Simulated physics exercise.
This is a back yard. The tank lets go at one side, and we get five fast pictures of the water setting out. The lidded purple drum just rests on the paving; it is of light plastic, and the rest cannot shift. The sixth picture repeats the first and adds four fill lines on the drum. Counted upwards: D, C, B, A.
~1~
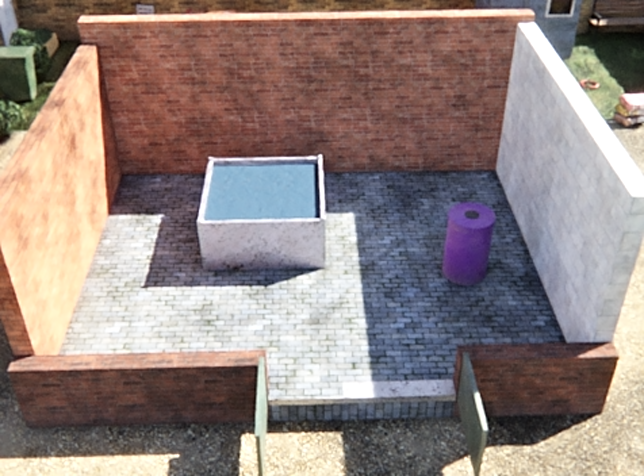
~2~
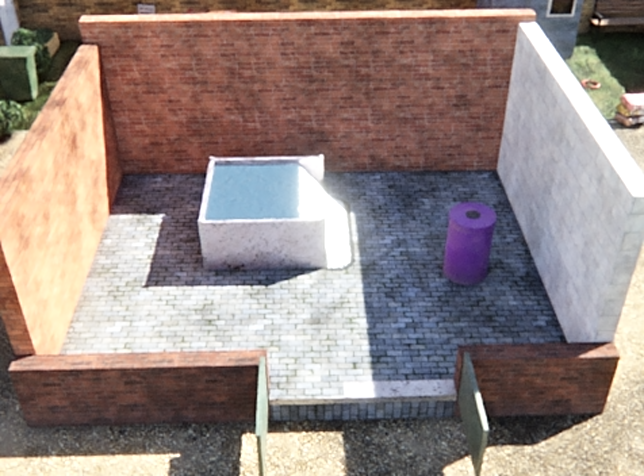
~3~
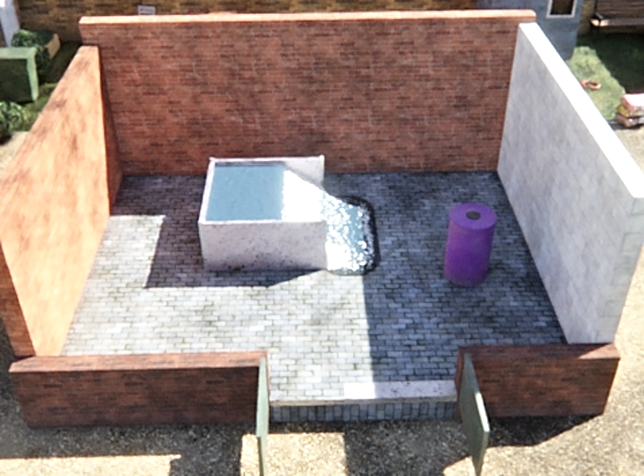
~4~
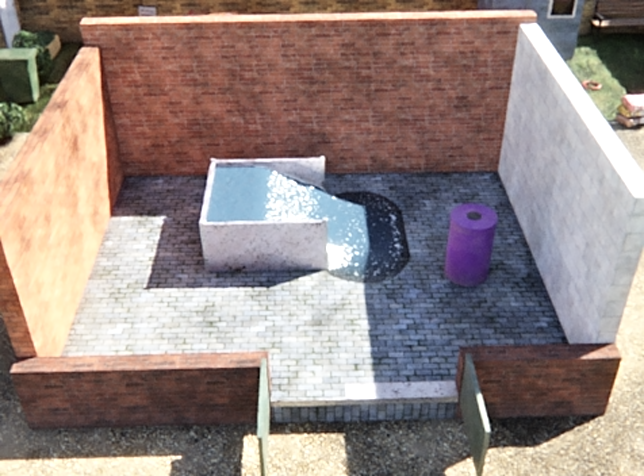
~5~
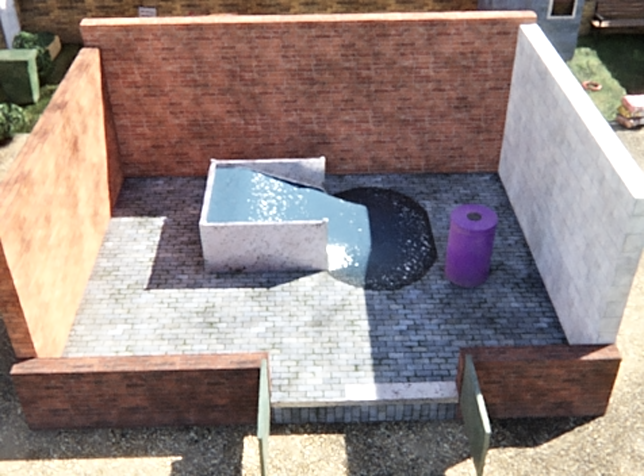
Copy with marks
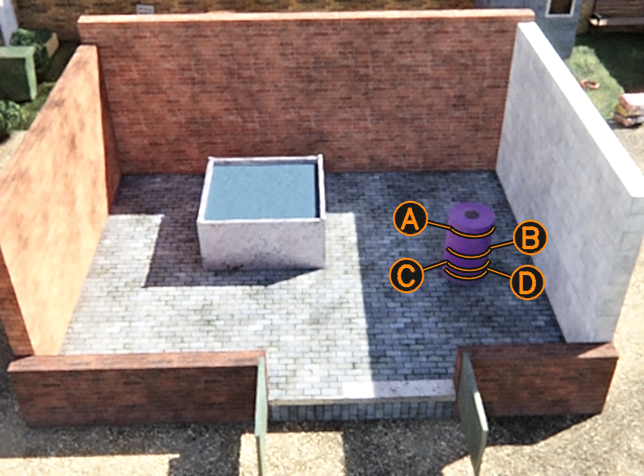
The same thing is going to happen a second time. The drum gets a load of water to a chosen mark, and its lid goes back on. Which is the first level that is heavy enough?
B will do.
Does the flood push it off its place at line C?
Yes, it does.
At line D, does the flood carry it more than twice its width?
Yes, clearly.
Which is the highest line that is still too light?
That is line C.
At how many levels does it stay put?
Two of them.
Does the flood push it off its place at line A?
No.
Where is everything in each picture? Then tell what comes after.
In the first frame, lid of the purple drum at (471, 215); tank full, its middle at (264, 193); open gate at (362, 351).
In the second frame, 2 % of the ground under water, its edge towards the drum at (348, 254).
In the third frame, 5 % of the ground under water, its edge towards the drum at (372, 256).
In the fourth frame, 8 % of the ground under water, its edge towards the drum at (401, 260).
In the fifth frame, lid of the purple drum at (474, 217); 12 % of the ground under water, its edge towards the drum at (424, 263).
In orange, A at (475, 236); B at (472, 257); C at (470, 270); D at (469, 278); from the bottom up D, C, B, A.
With A, it does not move.
With B, it does not move.
With C, it is pushed about half its own width away.
With D, it is pushed about 4 times its own width away.
